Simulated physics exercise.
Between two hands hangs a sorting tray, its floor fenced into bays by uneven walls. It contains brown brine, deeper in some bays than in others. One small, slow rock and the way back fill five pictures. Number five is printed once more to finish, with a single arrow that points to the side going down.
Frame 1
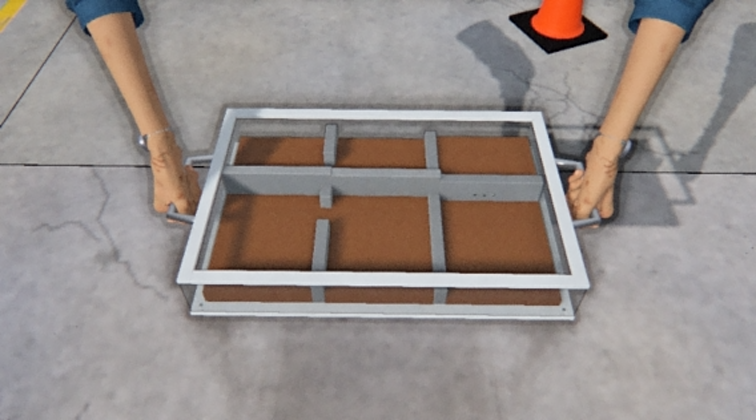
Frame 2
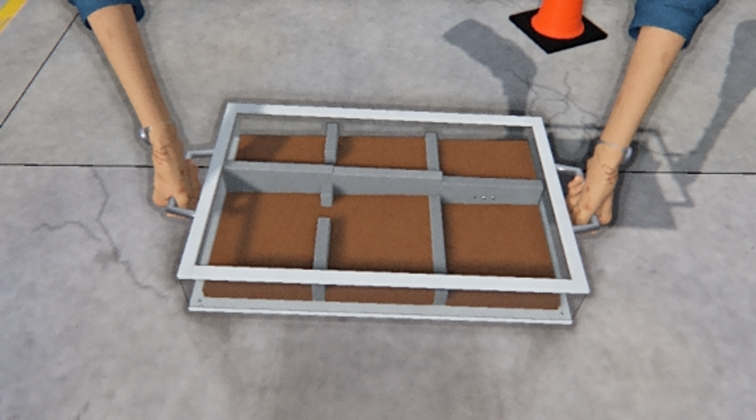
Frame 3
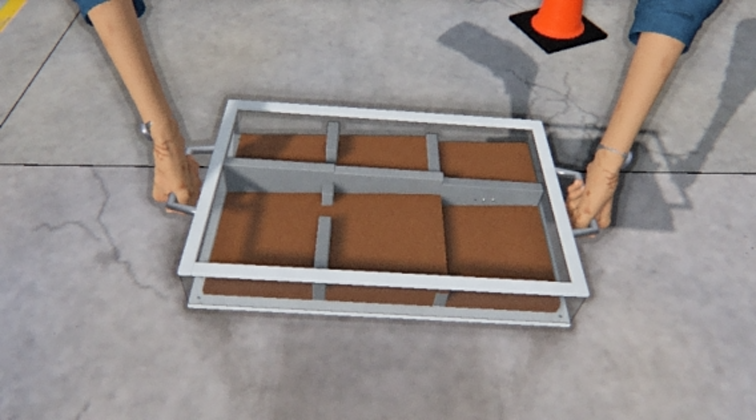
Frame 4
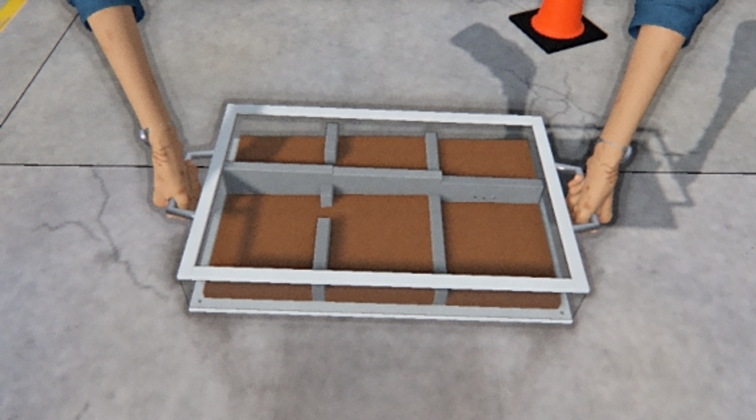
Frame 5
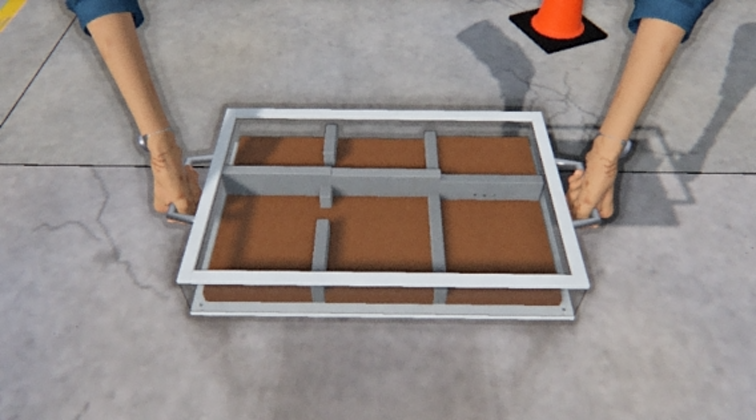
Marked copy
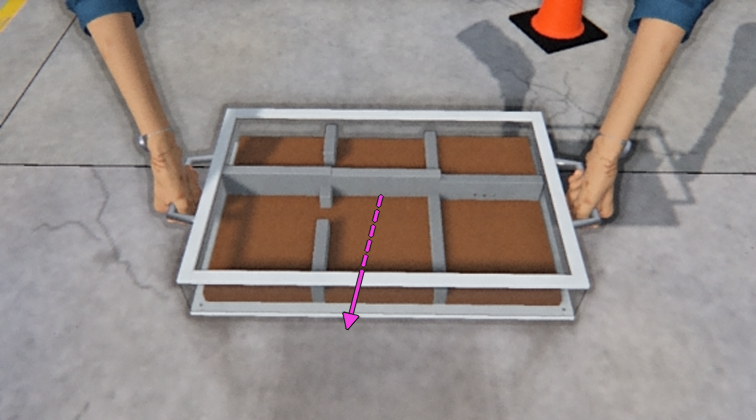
On a cracked grey concrete floor, seen from above and in front by a still camera, an orange cone on a black base stands at the top right, with a yellow line at top left. Two hands in blue sleeves grip a pale metal tray, its walled bays holding brown liquid. The hands tip it slightly down to the right, liquid covers part of the front right-hand wall, and they level it again.
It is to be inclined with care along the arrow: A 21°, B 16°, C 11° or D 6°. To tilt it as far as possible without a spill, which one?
Take A.
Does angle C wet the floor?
No, that is safe.
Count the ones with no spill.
All of them.
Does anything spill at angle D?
No, that is safe.
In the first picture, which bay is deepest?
The back right bay.
The tray is level; deepest in the back right bay, at (483, 162), shallowest in the front right.
Tipped about 2° down to the right; no wall is crossed.
Tipped about 4° down to the right; liquid runs over the wall between the front middle and front right bays.
Tipped about 2° down to the right; no wall is crossed.
The tray is level; deepest in the back right bay, at (483, 162), shallowest in the front right.
The arrow ends at (348, 323).
With A, nothing spills; the front left bay holds the most.
With B, nothing spills; the front left bay holds the most.
With C, nothing spills; the front left bay holds the most.
With D, nothing spills; the front left bay holds the most.
